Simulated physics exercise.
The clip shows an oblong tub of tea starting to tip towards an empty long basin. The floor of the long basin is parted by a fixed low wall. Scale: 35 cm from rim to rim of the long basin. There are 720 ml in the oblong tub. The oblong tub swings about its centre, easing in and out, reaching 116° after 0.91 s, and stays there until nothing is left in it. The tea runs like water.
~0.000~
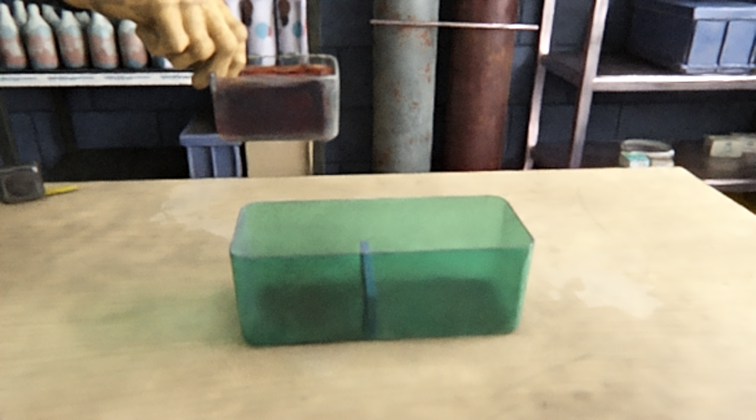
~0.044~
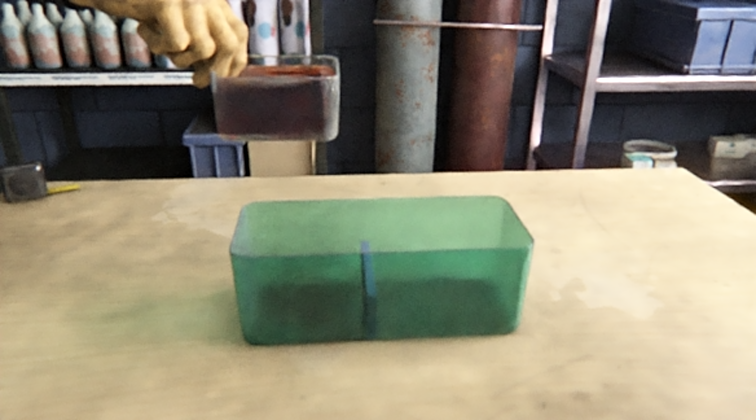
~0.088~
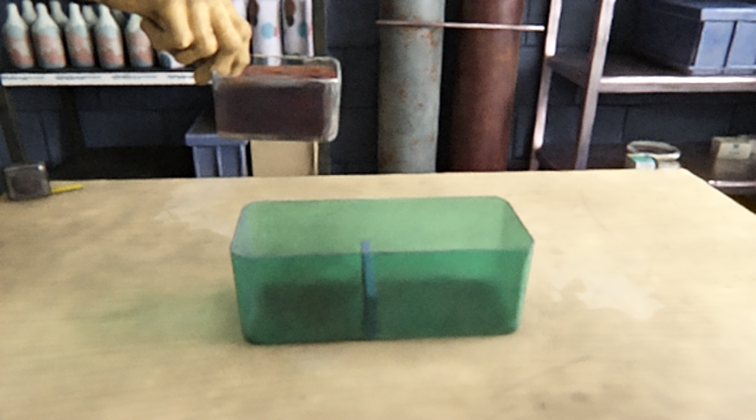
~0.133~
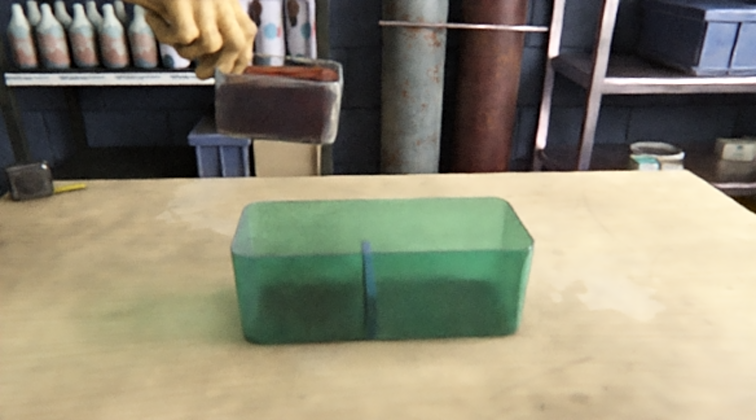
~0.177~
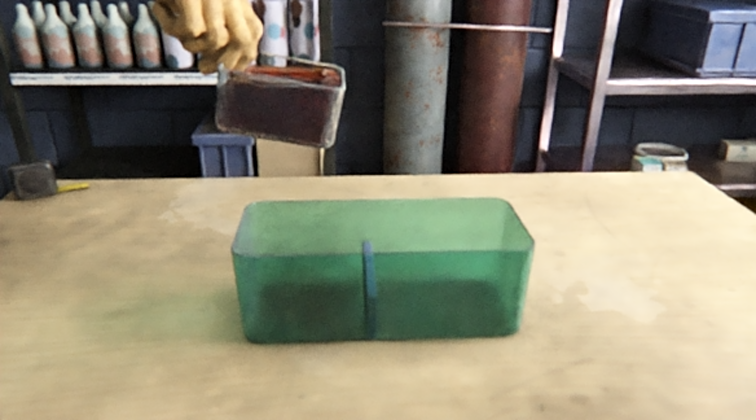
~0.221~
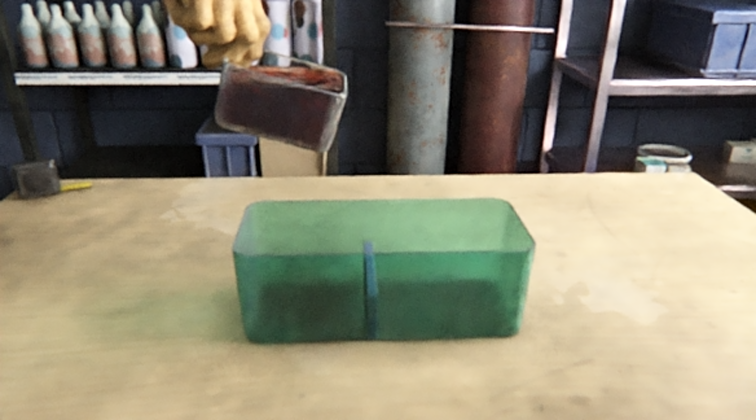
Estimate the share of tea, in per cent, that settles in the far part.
The far part has some 75 per cent.
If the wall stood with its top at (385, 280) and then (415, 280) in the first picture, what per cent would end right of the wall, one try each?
First 65, then 30 per cent.
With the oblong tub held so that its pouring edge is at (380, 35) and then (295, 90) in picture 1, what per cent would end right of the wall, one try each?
First 90, then 35 per cent.
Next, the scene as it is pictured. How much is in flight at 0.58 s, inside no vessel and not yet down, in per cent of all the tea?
About 48 per cent.
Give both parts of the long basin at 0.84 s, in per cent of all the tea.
Near 12 on the left, 74 on the right.
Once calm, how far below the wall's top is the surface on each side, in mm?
Left about 54 mm, right about 40 mm.
By 0.58 s the tilt is 82° and 33 per cent is still to pour, 1 is left of the wall and 19 right of it.
By 0.84 s the tilt is 114° and 4 per cent is still to pour, 12 is left of the wall and 75 right of it.
By 1.11 s the tilt is 116° and 0 per cent is still to pour, 21 is left of the wall and 75 right of it.
By 1.41 s the tilt is 116° and 0 per cent is still to pour, 21 is left of the wall and 75 right of it.
At rest 21 per cent lies left of the wall, 75 right of it and 4 outside.
